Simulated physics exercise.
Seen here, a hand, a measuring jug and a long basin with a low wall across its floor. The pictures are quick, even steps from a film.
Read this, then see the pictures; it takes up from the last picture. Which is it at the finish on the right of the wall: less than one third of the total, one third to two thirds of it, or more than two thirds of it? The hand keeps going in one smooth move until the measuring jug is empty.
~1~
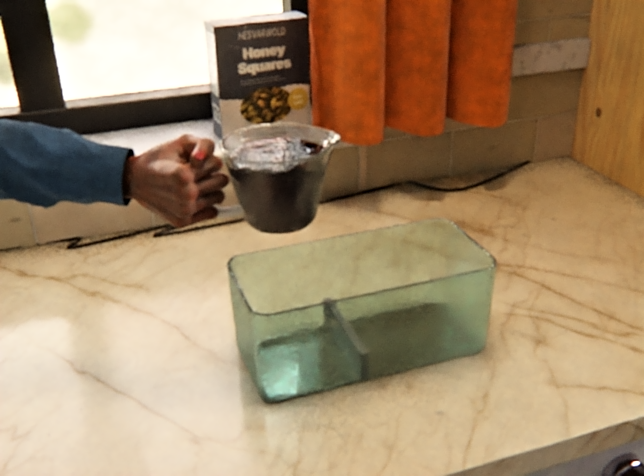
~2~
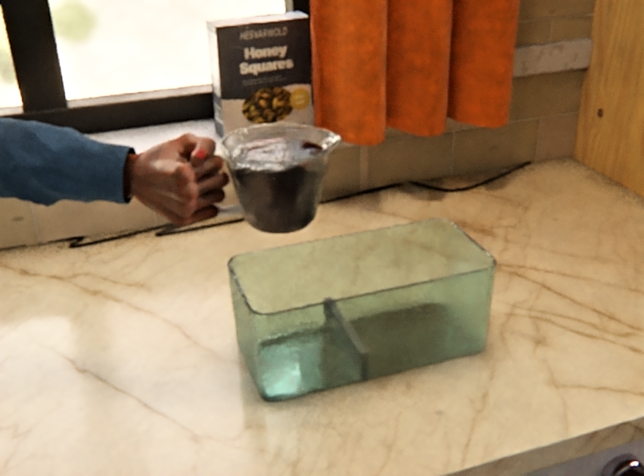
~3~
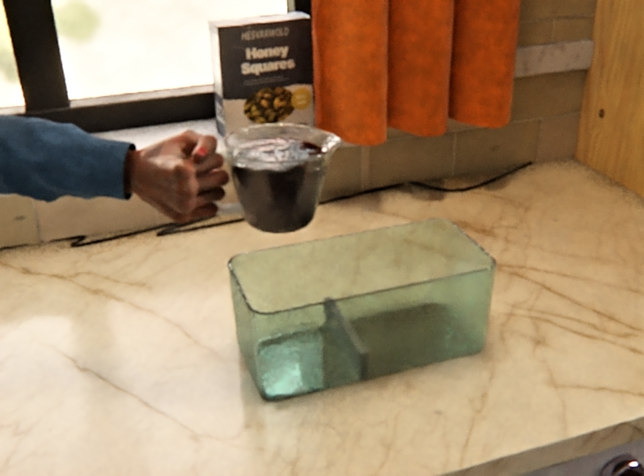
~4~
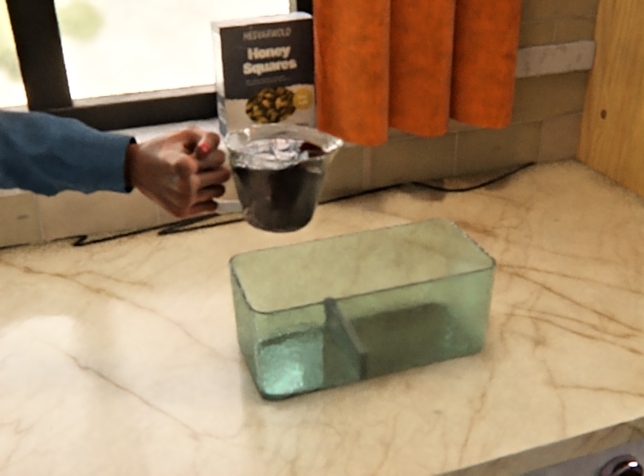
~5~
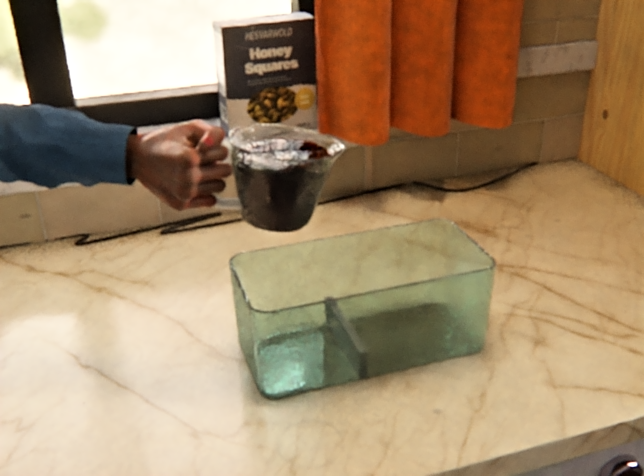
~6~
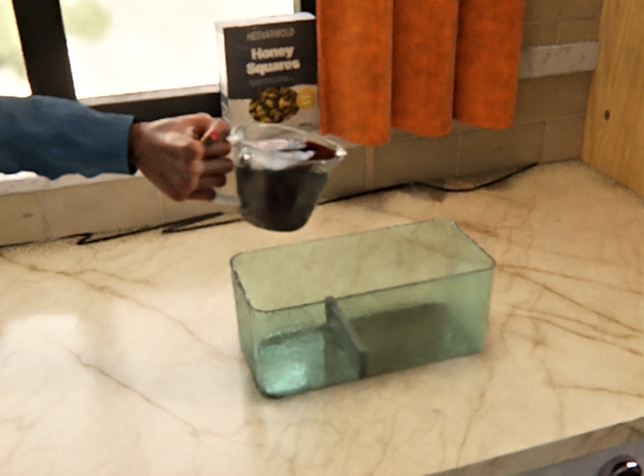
At the finish the right of the wall has more than two thirds of the total.
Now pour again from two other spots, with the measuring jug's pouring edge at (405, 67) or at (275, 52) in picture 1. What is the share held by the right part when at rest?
Around 65 percent first, around 60 percent second.
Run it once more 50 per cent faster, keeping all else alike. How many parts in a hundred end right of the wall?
Near 90 parts in a hundred.
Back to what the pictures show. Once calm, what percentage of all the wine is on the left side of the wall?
5 % or thereabouts.
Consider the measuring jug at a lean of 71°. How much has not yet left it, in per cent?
60 %.
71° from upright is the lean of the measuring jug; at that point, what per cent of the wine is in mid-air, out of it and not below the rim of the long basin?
Something close to 25 percent of it.
A moment on, the measuring jug is tipped part way and 58 per cent is still to pour, 0 is left of the wall and 16 right of it.
Next, the measuring jug is tipped right over and 7 per cent is still to pour, 4 is left of the wall and 80 right of it.
Then the measuring jug is tipped right over and 0 per cent is still to pour, 7 is left of the wall and 93 right of it.
Later the measuring jug is tipped right over and 0 per cent is still to pour, 7 is left of the wall and 93 right of it.
Finally, 7 per cent lies left of the wall, 93 right of it and 1 outside.
